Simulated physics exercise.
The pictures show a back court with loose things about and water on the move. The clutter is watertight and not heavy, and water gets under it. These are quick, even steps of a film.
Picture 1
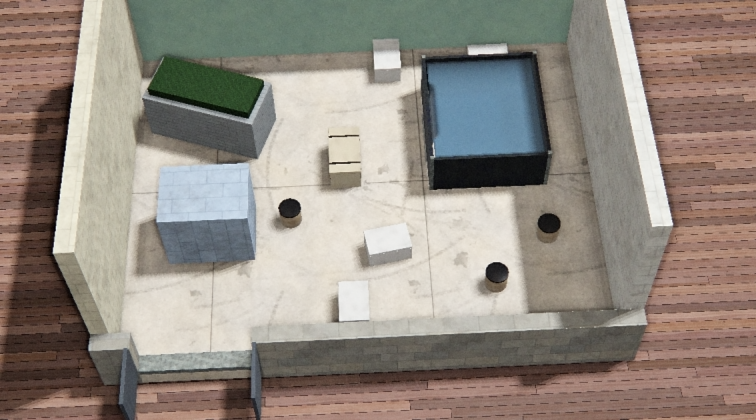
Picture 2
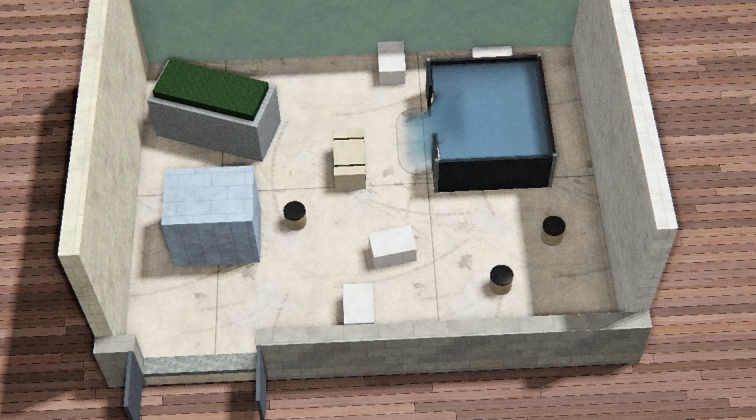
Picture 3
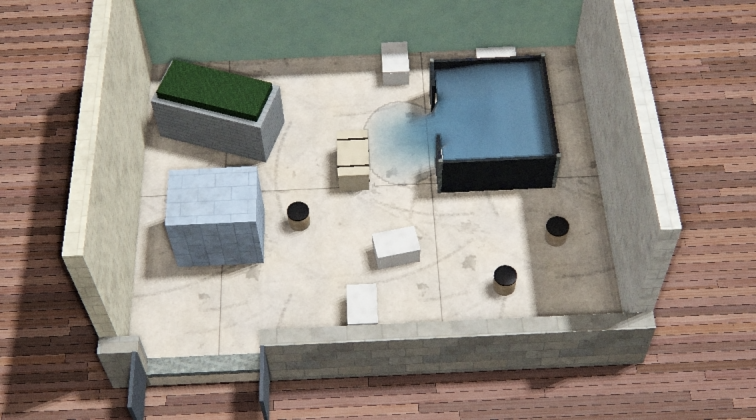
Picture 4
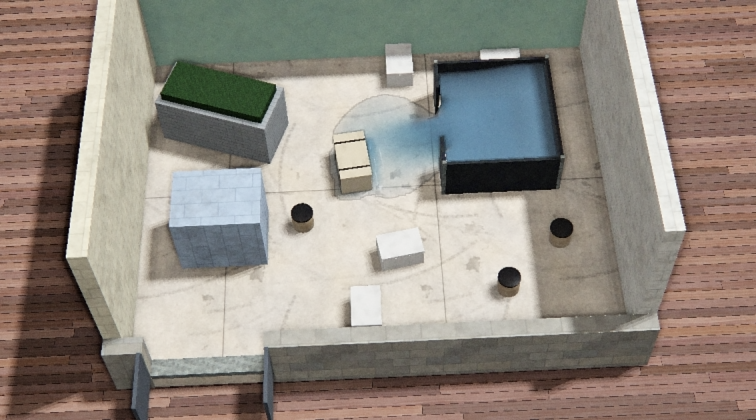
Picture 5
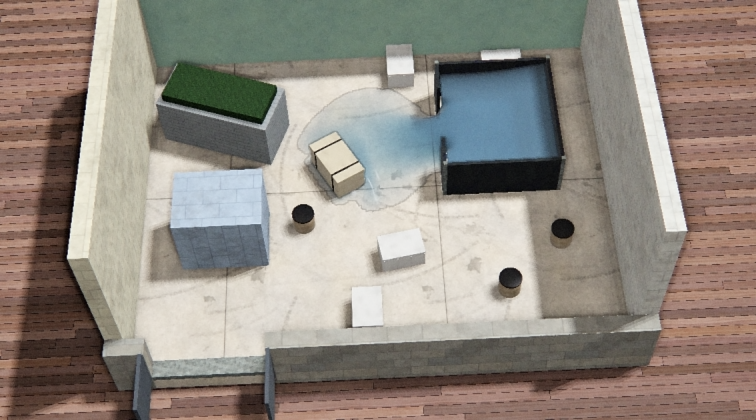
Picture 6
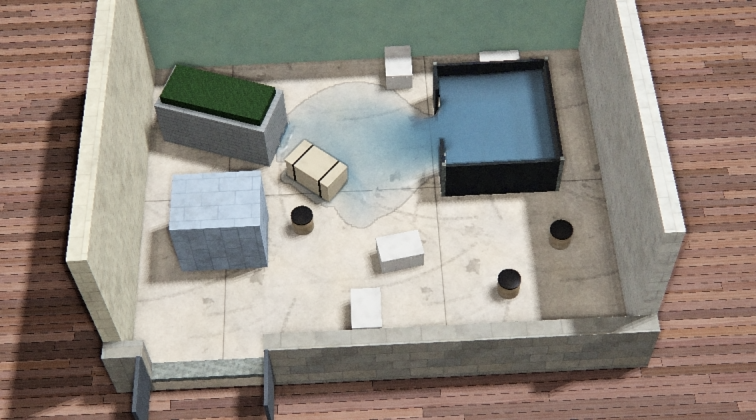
Blue water spilling leftward from a dark tank across a walled courtyard, pushing and turning a tan strapped trunk to the left.
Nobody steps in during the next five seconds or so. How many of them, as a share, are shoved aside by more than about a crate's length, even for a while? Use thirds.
That comes to not even a third.
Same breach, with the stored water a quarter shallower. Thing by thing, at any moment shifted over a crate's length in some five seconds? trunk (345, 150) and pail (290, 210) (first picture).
As listed: Shifted that much, yes.
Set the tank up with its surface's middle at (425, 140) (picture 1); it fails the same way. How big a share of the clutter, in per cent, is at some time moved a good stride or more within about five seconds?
About 20 per cent.
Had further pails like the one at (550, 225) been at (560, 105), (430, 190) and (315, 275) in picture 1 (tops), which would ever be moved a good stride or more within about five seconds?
One after the other: Under that, under that, not that far.
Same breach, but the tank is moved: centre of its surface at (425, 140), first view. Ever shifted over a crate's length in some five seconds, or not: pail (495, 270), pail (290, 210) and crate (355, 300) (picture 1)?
One after the other: Short of that, yes, short of that.
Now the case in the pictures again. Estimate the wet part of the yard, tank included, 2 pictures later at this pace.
Near 30 in a hundred.
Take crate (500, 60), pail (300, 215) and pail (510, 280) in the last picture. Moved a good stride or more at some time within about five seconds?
As listed: Never so far, swept aside, short of that.
A moment on, 1 of 8 are well off their spots; 0 afloat.
Next, 2 of 8 are well off their spots; 0 afloat.
Later, 2 of 8 are well off their spots; 2 afloat.
In the end, 2 of 8 are well off their spots, and 2 have been at some point; 2 afloat.
